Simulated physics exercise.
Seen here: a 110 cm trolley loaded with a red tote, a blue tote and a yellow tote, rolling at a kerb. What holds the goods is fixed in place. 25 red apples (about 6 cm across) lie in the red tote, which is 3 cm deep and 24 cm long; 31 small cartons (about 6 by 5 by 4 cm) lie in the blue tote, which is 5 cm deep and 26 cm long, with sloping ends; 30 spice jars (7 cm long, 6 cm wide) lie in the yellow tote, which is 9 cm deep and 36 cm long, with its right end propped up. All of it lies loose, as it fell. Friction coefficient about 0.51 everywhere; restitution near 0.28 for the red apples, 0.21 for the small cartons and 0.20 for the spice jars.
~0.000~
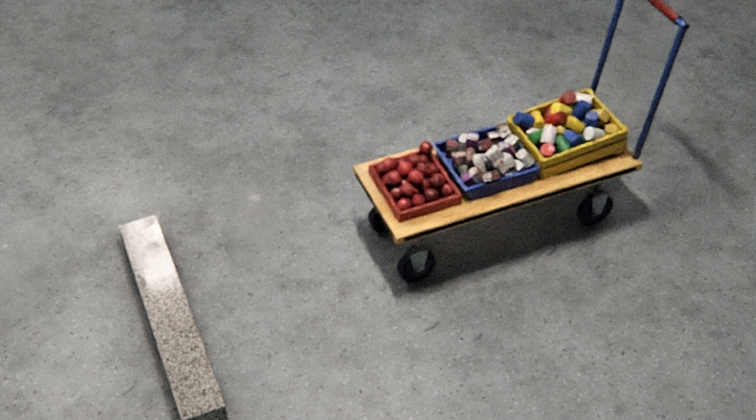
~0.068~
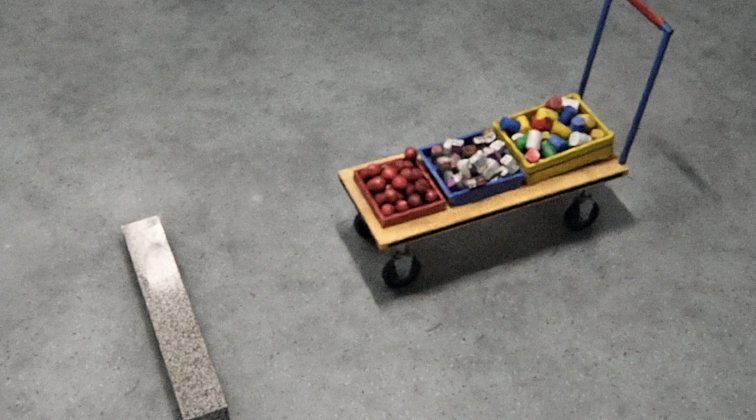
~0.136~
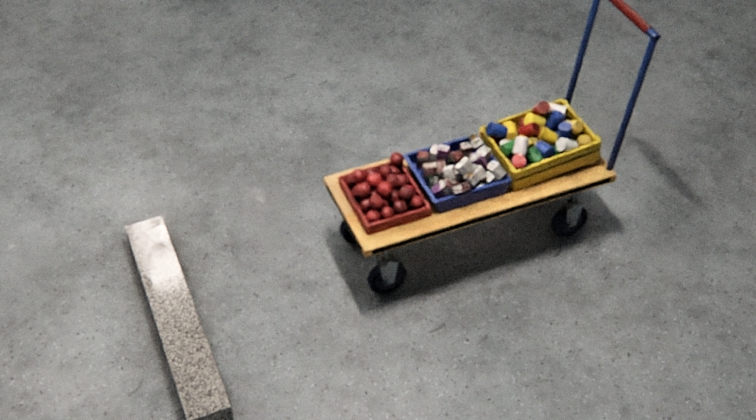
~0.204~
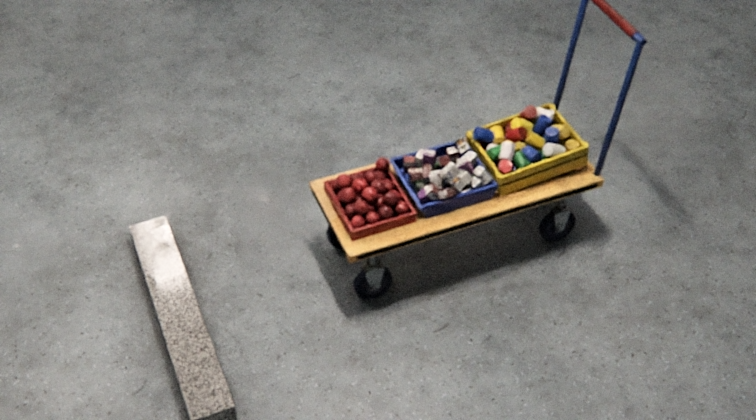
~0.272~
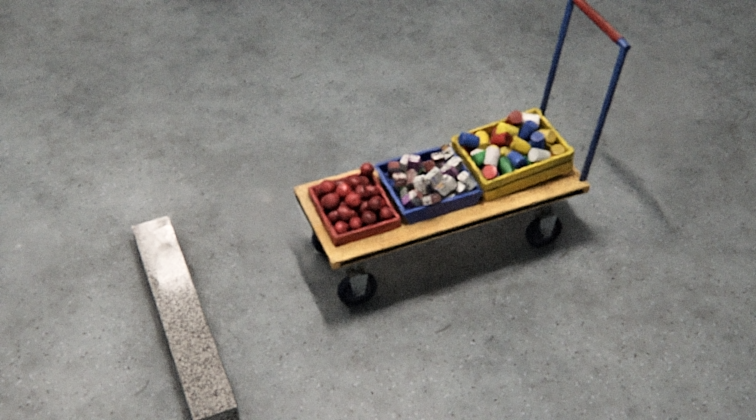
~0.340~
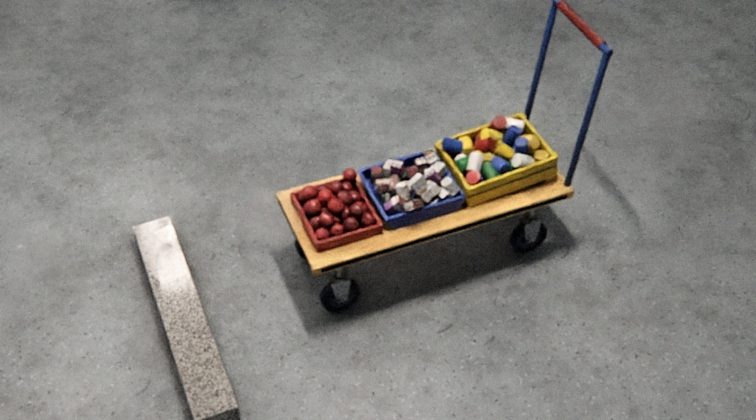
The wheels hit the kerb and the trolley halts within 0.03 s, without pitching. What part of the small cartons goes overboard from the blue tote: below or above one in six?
The blue tote loses under a sixth of its small cartons.
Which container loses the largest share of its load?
It is the red tote.
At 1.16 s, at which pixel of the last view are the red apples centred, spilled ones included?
At about (215, 242).
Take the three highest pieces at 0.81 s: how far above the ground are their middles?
Roughly 50 cm.
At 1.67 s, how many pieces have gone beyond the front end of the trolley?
Some 5 pieces.
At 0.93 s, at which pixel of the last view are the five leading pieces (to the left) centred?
Near (175, 265).
After 0.71 s, the wheels strike.
After 0.81 s, 2 of 25 out of the red tote, 1 of 31 out of the blue tote and 0 of 30 out of the yellow tote.
After 0.93 s, 5 of 25 out of the red tote, 2 of 31 out of the blue tote and 2 of 30 out of the yellow tote.
After 1.16 s, 6 of 25 out of the red tote, 2 of 31 out of the blue tote and 2 of 30 out of the yellow tote.
When it is over (at 1.67 s), 7 of 25 out of the red tote, 2 of 31 out of the blue tote and 2 of 30 out of the yellow tote. Asked share, 2 of 31, 6 per cent.
